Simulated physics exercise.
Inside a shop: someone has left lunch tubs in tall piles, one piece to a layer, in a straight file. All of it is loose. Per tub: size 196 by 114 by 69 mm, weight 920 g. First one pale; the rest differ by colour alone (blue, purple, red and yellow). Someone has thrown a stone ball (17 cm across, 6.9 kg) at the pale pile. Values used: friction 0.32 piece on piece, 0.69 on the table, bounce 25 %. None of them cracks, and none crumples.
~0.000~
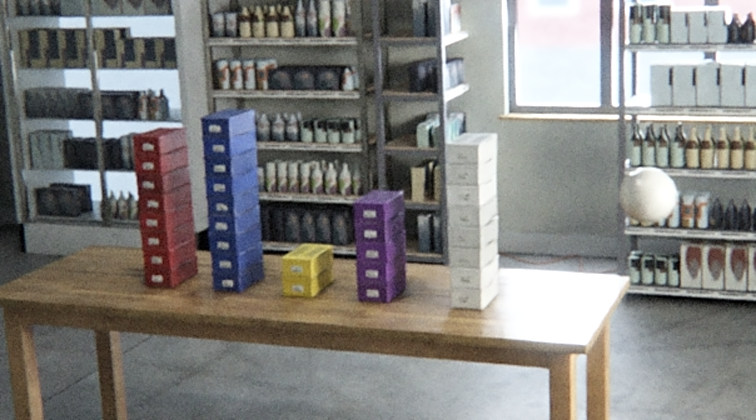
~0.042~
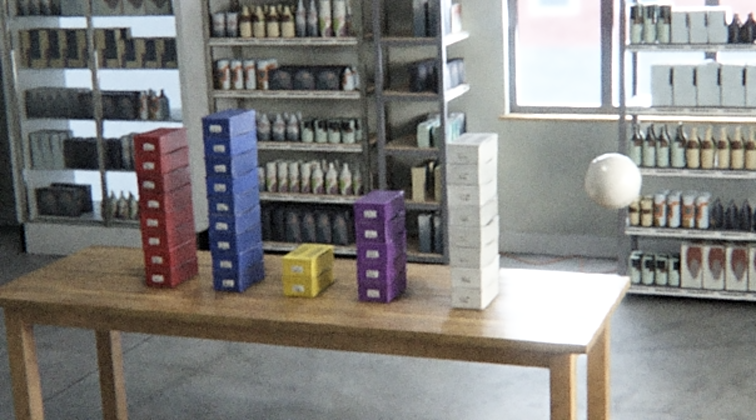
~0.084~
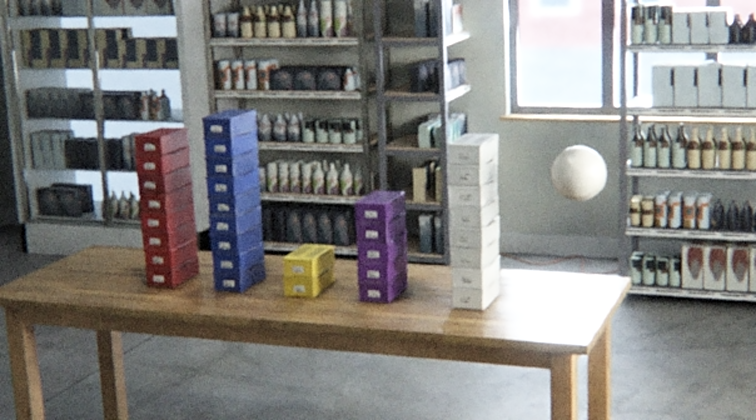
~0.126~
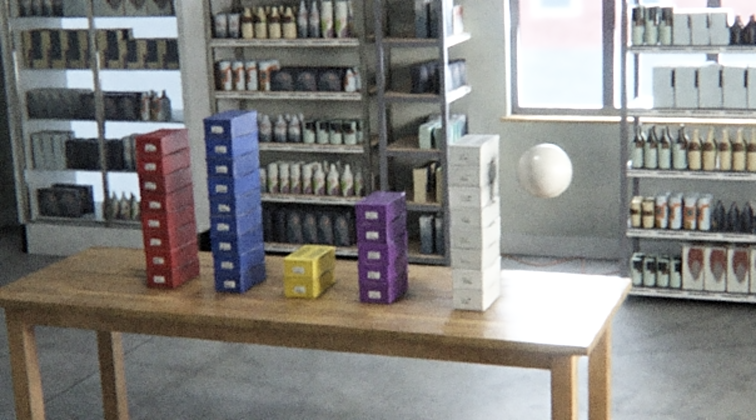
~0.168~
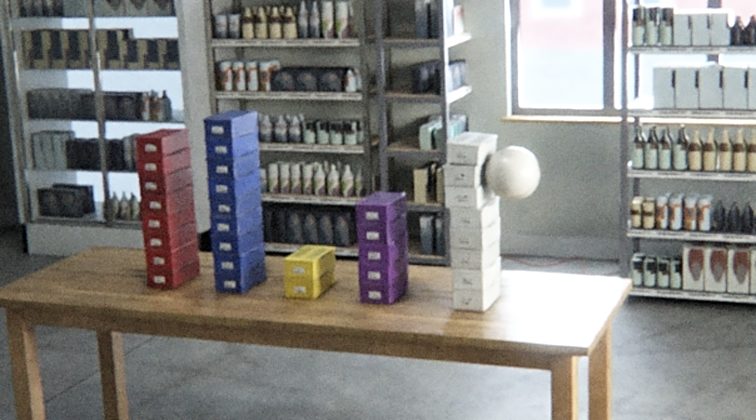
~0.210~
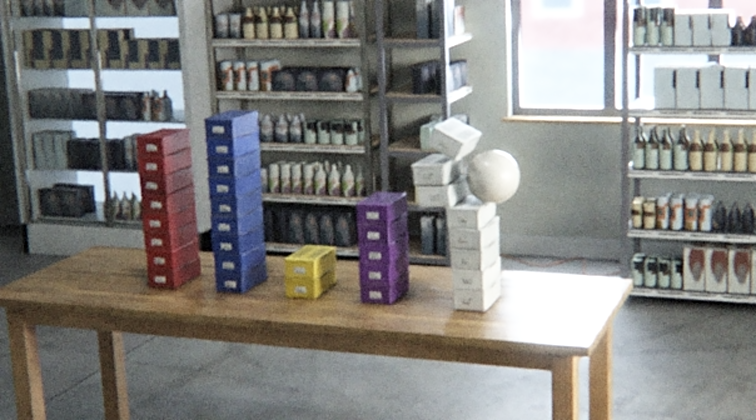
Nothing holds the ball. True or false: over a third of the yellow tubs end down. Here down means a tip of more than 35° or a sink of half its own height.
False.
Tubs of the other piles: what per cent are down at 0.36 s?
By that time it is 5 percent.
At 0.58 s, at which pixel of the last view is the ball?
It should be near pixel (387, 203).
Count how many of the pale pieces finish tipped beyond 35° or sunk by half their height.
Count: 6 pale pieces.
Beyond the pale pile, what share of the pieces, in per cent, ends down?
Roughly 10 percent.
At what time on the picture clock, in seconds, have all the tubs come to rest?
That happens at roughly 2.5 seconds.
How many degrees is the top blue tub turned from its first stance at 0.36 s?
About 0 degrees.
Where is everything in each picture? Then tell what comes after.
In the first frame (each place is the centre of the face we see best), ball (648, 196) 46 cm from contact, 2.9 m/s; top yellow tub (297, 268); top purple tub (369, 213); the others all in place.
Ball (612, 182) 34 cm from contact, 2.8 m/s; top yellow tub (297, 268), in the second frame.
Ball (578, 174) 23 cm from contact, 2.7 m/s; top yellow tub (298, 269), in the third frame.
Ball (544, 172) 12 cm from contact, 2.7 m/s; top yellow tub (299, 270), in the fourth frame.
Ball (513, 174) after contact, 2.3 m/s; top yellow tub (299, 270); the others all in place, in the fifth frame.
Ball (493, 177) after contact, 1.4 m/s; top yellow tub (300, 270); top blue tub (219, 129); the others all in place, in the sixth frame.
By 0.36 s, 3 of the pale pile down; none of the 2 yellow tubs down (1 of 24 in all colours); top yellow tub unmoved; top purple tub tilted 40°, 26 mm lower.
By 0.58 s, 6 of the pale pile down; none of the 2 yellow tubs down (2 of 24 in all colours); top yellow tub unmoved; top purple tub on its side.
By 1.04 s, 6 of the pale pile down; none of the 2 yellow tubs down (3 of 24 in all colours); top yellow tub moved 11 mm; top purple tub upside down.
When it is over (2.7 s), 6 of the pale pile down; none of the 2 yellow tubs down (3 of 24 in all colours); top yellow tub moved 13 mm; top purple tub upside down. That is 0 per cent. In pixels of the last frame, middles, top yellow tub near (308, 262), top purple tub near (292, 253).
